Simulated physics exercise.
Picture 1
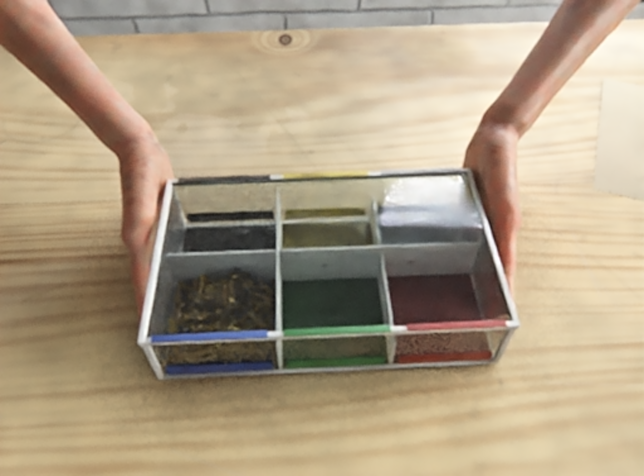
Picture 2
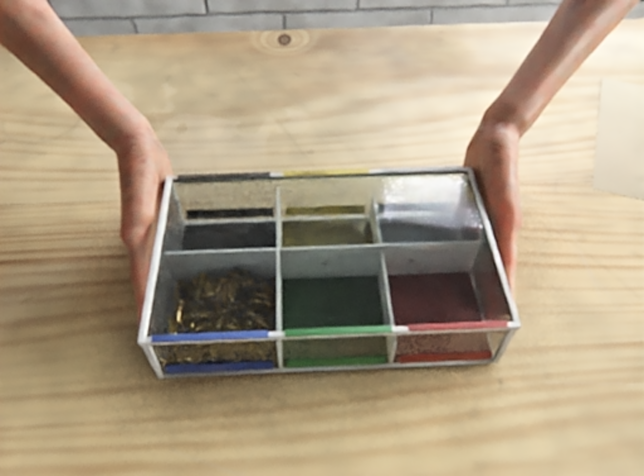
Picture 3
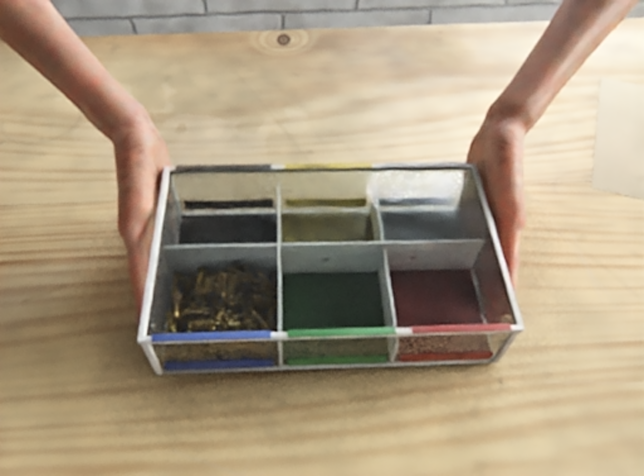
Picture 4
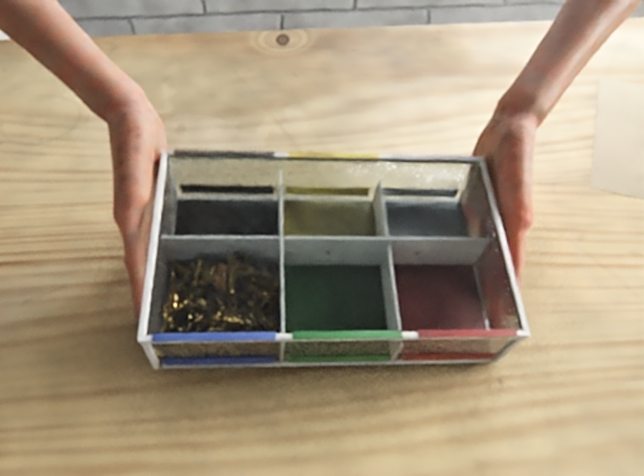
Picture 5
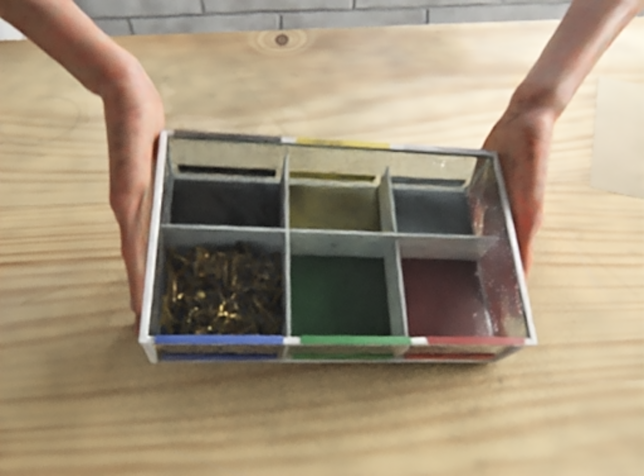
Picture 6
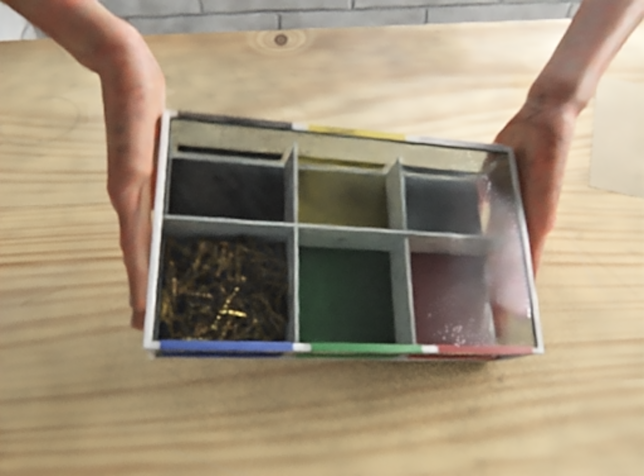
On a pale wooden tabletop, two hands hold a clear-lidded box with six compartments, brass-coloured screws heaped in the blue-edged one at front left. The hands steadily tilt the box, raising its back edge and dipping the right front corner lowest, while the screws stay within their compartment.
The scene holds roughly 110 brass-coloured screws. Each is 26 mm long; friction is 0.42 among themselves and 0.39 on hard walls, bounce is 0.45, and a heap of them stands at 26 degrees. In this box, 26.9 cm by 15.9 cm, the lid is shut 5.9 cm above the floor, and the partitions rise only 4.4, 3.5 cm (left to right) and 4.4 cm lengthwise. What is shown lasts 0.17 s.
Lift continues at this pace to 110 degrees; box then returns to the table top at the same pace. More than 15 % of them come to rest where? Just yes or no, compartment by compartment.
Red gets a no, blue gets a yes, green gets a no, yellow gets a no, white gets a no, black gets a no.
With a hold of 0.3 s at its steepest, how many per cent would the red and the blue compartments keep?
You'd end up with red at 0 per cent and blue at 100 per cent.
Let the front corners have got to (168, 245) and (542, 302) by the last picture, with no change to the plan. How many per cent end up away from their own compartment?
Then about 10 per cent.
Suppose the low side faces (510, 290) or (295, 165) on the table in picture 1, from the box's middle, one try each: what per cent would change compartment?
Near 10 and 15 percent, in that order.
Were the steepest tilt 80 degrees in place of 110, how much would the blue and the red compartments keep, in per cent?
The blue compartment would get 100 per cent and the red one 0 per cent.
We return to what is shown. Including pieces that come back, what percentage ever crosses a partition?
0 %, roughly.
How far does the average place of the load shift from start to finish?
About 1.5 cm.
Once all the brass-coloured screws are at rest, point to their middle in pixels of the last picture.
Centre at rest, approx.: (241, 334) px.
Then, 0.50 s after the last picture, tilt 109 degrees; blue 100 %.
Then, 0.83 s after the last picture, tilt 45 degrees; blue 100 %.
Then, 1.25 s after the last picture, tilt 0 degrees; blue 100 %.
In the end, red 0 %, blue 100 %, green 0 %, yellow 0 %, white 0 %, black 0 %.
